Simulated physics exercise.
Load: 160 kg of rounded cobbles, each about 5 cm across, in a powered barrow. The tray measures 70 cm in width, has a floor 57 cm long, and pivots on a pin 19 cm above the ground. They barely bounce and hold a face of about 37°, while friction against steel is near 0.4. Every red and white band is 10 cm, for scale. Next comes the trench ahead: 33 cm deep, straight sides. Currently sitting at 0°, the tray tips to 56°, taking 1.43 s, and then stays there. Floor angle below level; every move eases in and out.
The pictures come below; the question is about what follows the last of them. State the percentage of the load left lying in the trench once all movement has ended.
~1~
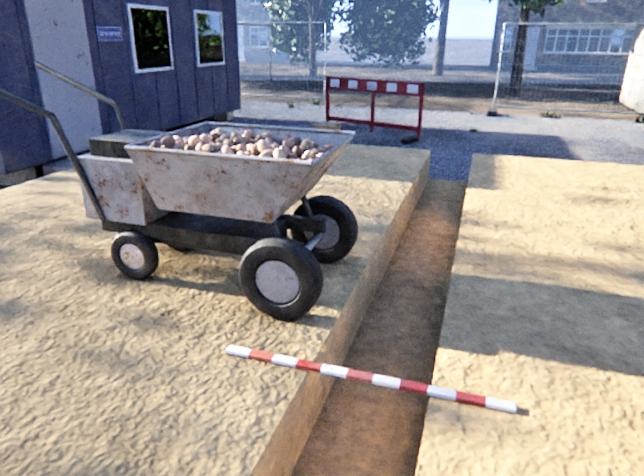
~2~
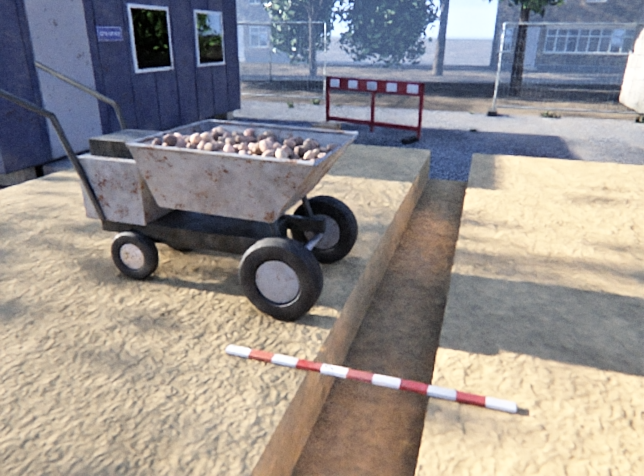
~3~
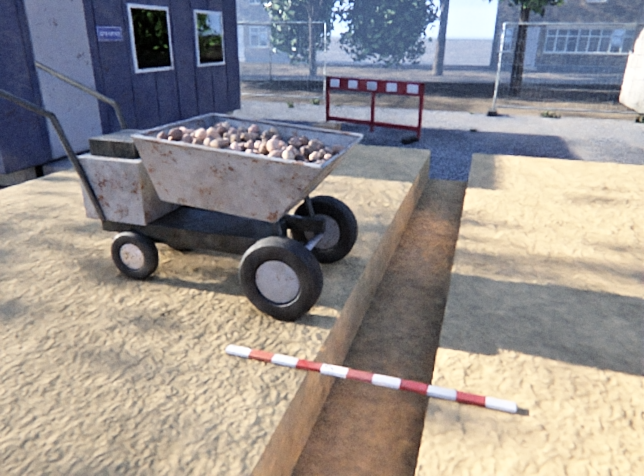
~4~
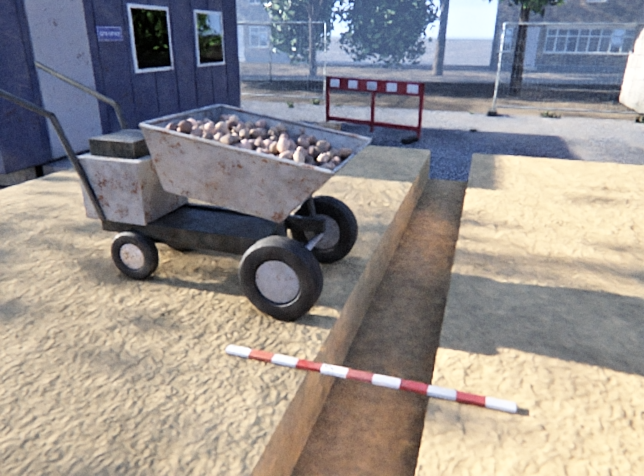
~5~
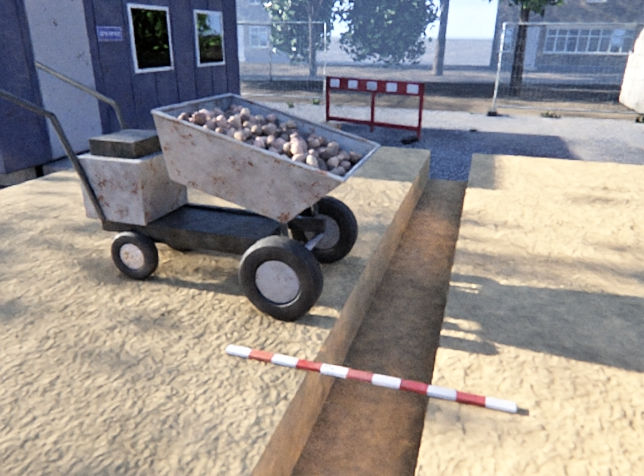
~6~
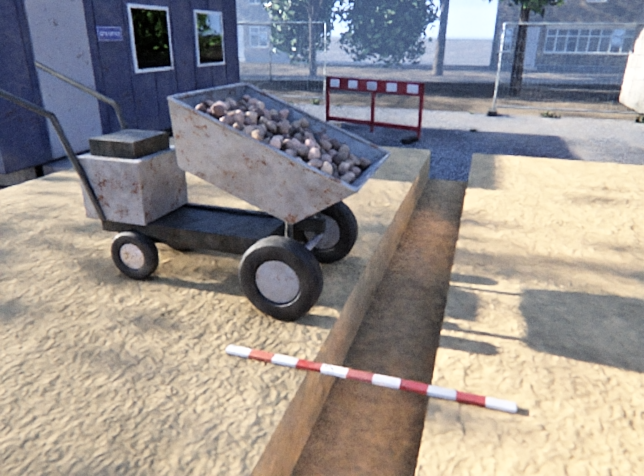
The share left there is about 32 per cent.
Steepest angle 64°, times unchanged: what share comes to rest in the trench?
Some 45 in a hundred, I'd say.
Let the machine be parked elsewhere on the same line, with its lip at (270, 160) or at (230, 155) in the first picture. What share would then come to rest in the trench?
Close to 45 percent in the first case, 55 percent in the second.
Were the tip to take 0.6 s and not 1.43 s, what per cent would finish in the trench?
Probably about 20 in a hundred.
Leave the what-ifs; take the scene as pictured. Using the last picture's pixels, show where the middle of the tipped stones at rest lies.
I'd put it close to (433, 353).
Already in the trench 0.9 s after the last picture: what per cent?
I'd say near 5 per cent at that time.
Then, 0.5 s after the last picture the floor is at 47°, 100 % in the tray; the foremost stones are at (390, 208).
Then, 0.9 s after the last picture the floor is at 56°, 88 % in the tray, 7 % in the trench, 5 % past the trench; the foremost stones are at (484, 316).
Then, 1.3 s after the last picture the floor is at 56°, 68 % in the tray, 13 % in the trench, 19 % past the trench; the foremost stones are at (571, 328).
Then, 3.2 s after the last picture the floor is at 56°, 46 % in the tray, 32 % in the trench, 22 % past the trench; the foremost stones are past the picture's edge.
